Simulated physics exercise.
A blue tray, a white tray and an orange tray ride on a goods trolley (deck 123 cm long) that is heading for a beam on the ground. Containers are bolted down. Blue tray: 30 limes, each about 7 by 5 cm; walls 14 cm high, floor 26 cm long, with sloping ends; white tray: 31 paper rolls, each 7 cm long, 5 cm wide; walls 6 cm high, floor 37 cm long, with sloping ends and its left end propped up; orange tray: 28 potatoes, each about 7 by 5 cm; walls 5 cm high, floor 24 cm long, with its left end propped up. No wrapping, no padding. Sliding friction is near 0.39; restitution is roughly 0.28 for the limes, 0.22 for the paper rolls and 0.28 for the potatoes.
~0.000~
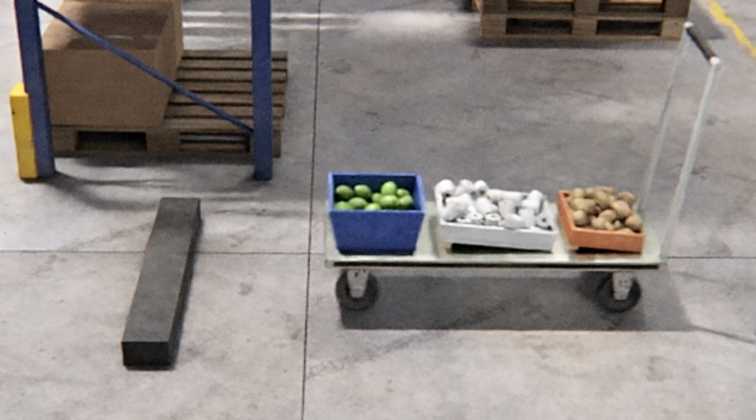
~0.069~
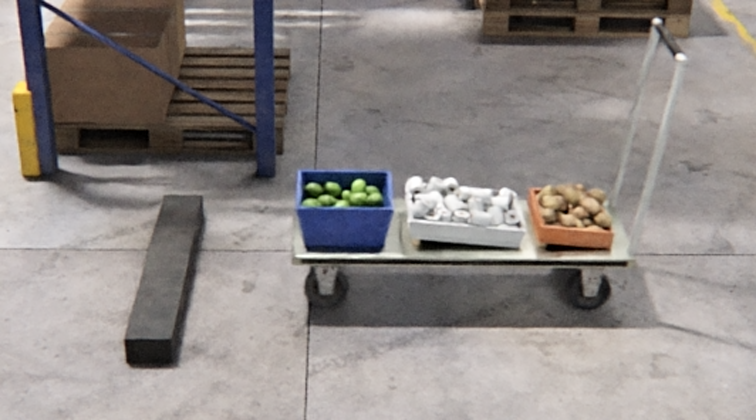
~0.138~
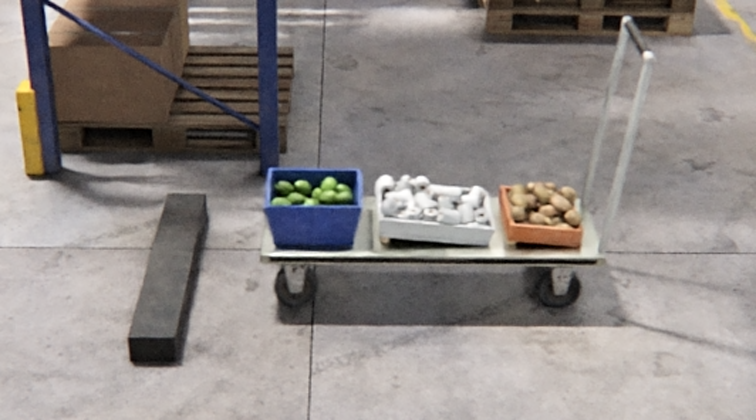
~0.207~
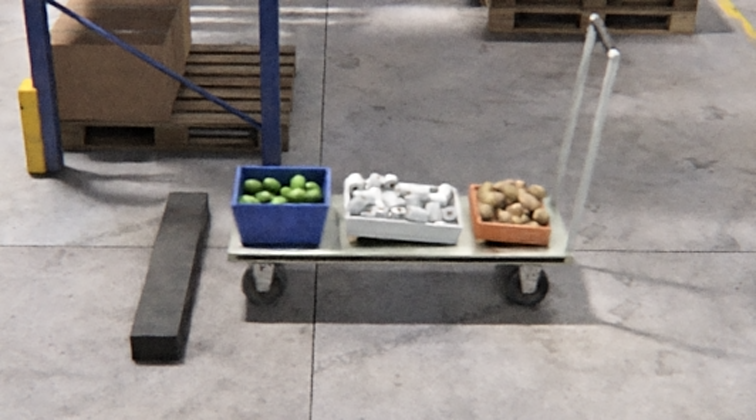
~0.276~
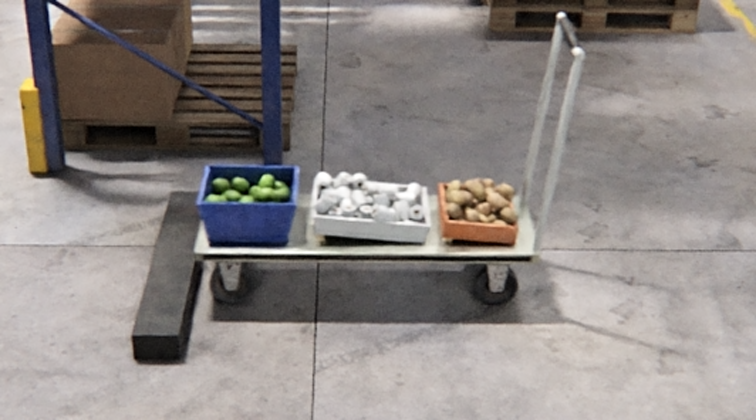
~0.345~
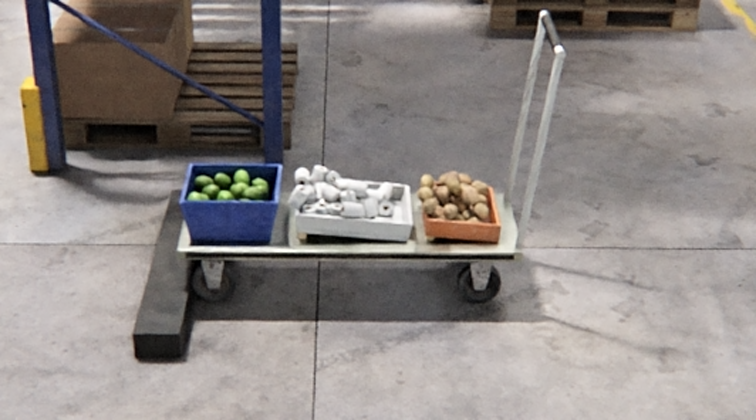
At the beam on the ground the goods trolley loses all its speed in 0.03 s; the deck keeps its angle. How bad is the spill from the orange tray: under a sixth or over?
The orange tray loses more than one in six of its potatoes.
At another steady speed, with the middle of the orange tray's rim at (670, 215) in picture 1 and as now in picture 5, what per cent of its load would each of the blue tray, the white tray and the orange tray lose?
In that case blue tray 0, white tray 30, orange tray 50 per cent.
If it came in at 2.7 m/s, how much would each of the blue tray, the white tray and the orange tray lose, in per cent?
Then blue tray 0, white tray 30, orange tray 40 per cent.
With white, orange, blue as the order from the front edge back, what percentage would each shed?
Then blue tray 0, white tray 20, orange tray 30 per cent.
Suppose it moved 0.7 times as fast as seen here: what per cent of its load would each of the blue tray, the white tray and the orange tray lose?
Then blue tray 0, white tray 10, orange tray 10 per cent.
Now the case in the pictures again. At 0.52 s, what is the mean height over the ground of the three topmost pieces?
Roughly 40 cm.
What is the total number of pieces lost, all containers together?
Some 16 pieces.
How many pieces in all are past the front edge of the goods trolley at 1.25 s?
About 0.
After 0.40 s, the blue tray has all 30, the white tray is down by 2 of 31 and the orange tray is down by 3 of 28.
After 0.52 s, the blue tray has all 30, the white tray is down by 6 of 31 and the orange tray is down by 7 of 28.
After 0.75 s, the blue tray has all 30, the white tray is down by 6 of 31 and the orange tray is down by 9 of 28.
Outcome (at 1.25 s), the blue tray has all 30, the white tray is down by 6 of 31 and the orange tray is down by 10 of 28. Asked share, 10 of 28, 36 per cent.
